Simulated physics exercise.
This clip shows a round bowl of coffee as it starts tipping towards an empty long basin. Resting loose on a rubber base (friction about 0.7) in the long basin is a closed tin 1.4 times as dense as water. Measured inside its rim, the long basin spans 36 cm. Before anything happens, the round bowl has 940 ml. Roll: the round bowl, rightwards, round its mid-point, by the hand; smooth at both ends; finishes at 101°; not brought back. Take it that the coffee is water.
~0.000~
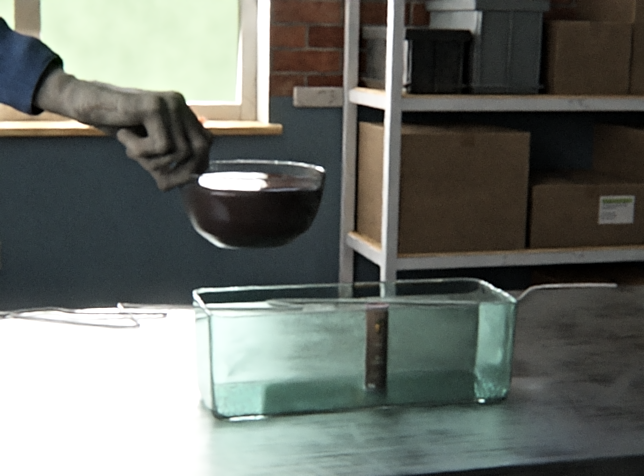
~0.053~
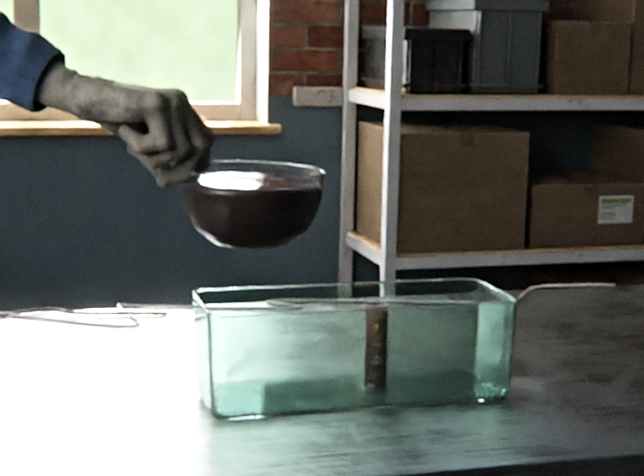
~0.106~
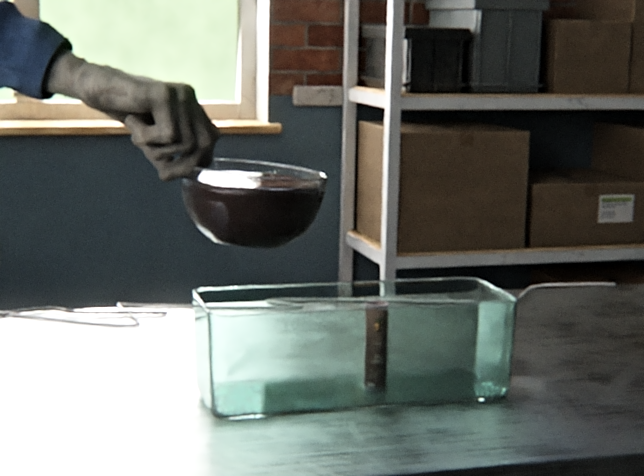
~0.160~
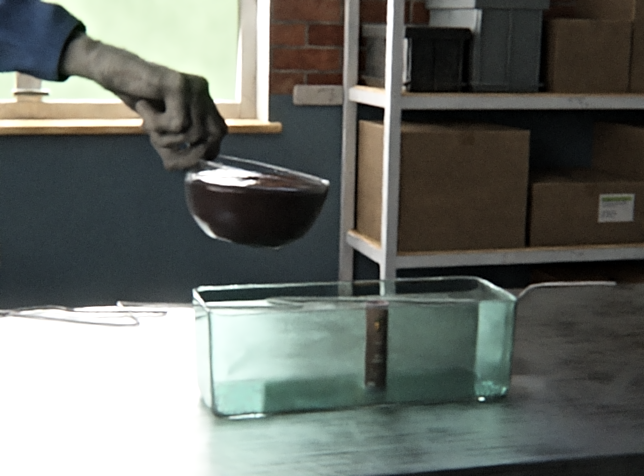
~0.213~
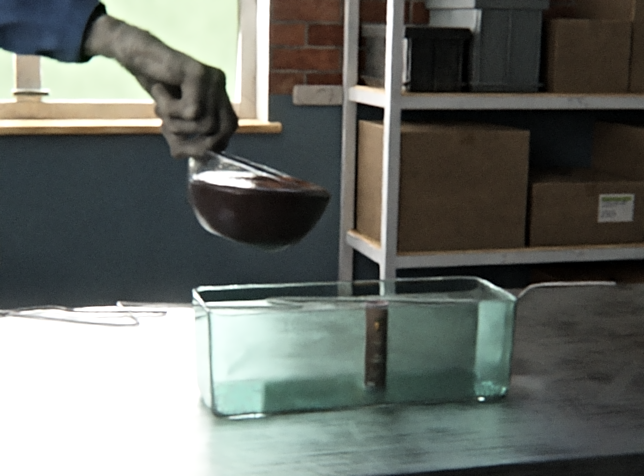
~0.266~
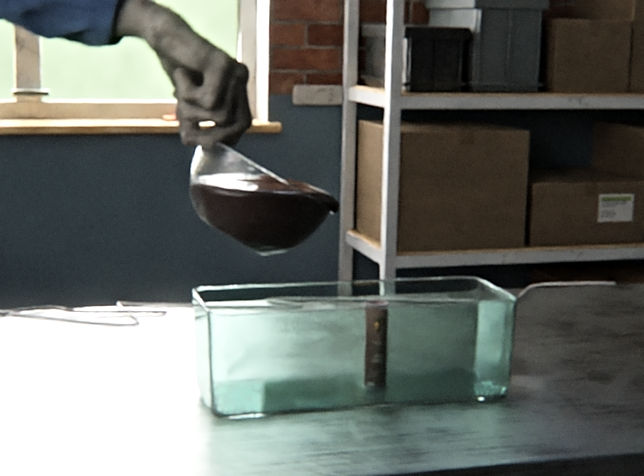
In a dim workroom with a blue-grey wall, a bright window at left and box-laden shelves behind, a still camera looks across a table from the front. A gloved-looking grey hand in a blue sleeve holds a clear round bowl of dark coffee above a long greenish glass basin with a dark upright piece. The hand rises slightly and turns, tilting the bowl steadily rightward until coffee reaches its lowered rim.
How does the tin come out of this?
It ends up knocked down.
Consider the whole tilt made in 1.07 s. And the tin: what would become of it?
Holds steady.
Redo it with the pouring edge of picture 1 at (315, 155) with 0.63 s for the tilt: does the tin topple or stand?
Then it tips over.
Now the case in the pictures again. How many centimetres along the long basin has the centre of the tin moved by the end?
All told, the tin's centre has moved close to 7.0 cm.
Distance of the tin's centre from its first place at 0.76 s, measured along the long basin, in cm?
Around 2 cm.
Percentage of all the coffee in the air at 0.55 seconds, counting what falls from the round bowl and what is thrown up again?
At that moment, about 30 percent.
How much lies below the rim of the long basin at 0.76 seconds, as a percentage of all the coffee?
Roughly 92 percent of it.
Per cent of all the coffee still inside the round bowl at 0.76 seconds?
About 2 % is still there.
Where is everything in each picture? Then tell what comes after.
In the first picture, it leans 0°; its right rim is at (321, 171); the coffee meets the walls at (182, 182) and (317, 181); the long basin's rim runs from (202, 305) to (499, 292); the tin's top is at (377, 309).
In the second picture, it leans 1°; its right rim is at (321, 172); the coffee meets the walls at (182, 181) and (317, 182).
In the third picture, it leans 5°; its right rim is at (323, 176); the coffee meets the walls at (184, 180) and (318, 183).
In the fourth picture, it leans 12°; its right rim is at (326, 184); the coffee meets the walls at (187, 178) and (322, 184).
In the fifth picture, it leans 20°; its right rim is at (327, 195); the coffee meets the walls at (189, 179) and (322, 187); 1 per cent is over the edge.
In the sixth picture, it leans 30°; its right rim is at (326, 209); the coffee meets the walls at (192, 182) and (324, 201); 6 per cent is over the edge.
Then, 0.55 s in, the tilt is 88° and 23 per cent is still to pour; the tin stands where it began.
Then, 0.76 s in, the tilt is 101° and 2 per cent is still to pour; the tin leans 11°.
Then, 0.98 s in, the tilt is 101° and 0 per cent is still to pour; the tin leans 53°.
Then, 1.22 s in, the tilt is 101° and 0 per cent is still to pour; the tin lies on its side.
Finally, the tin lies on its side.
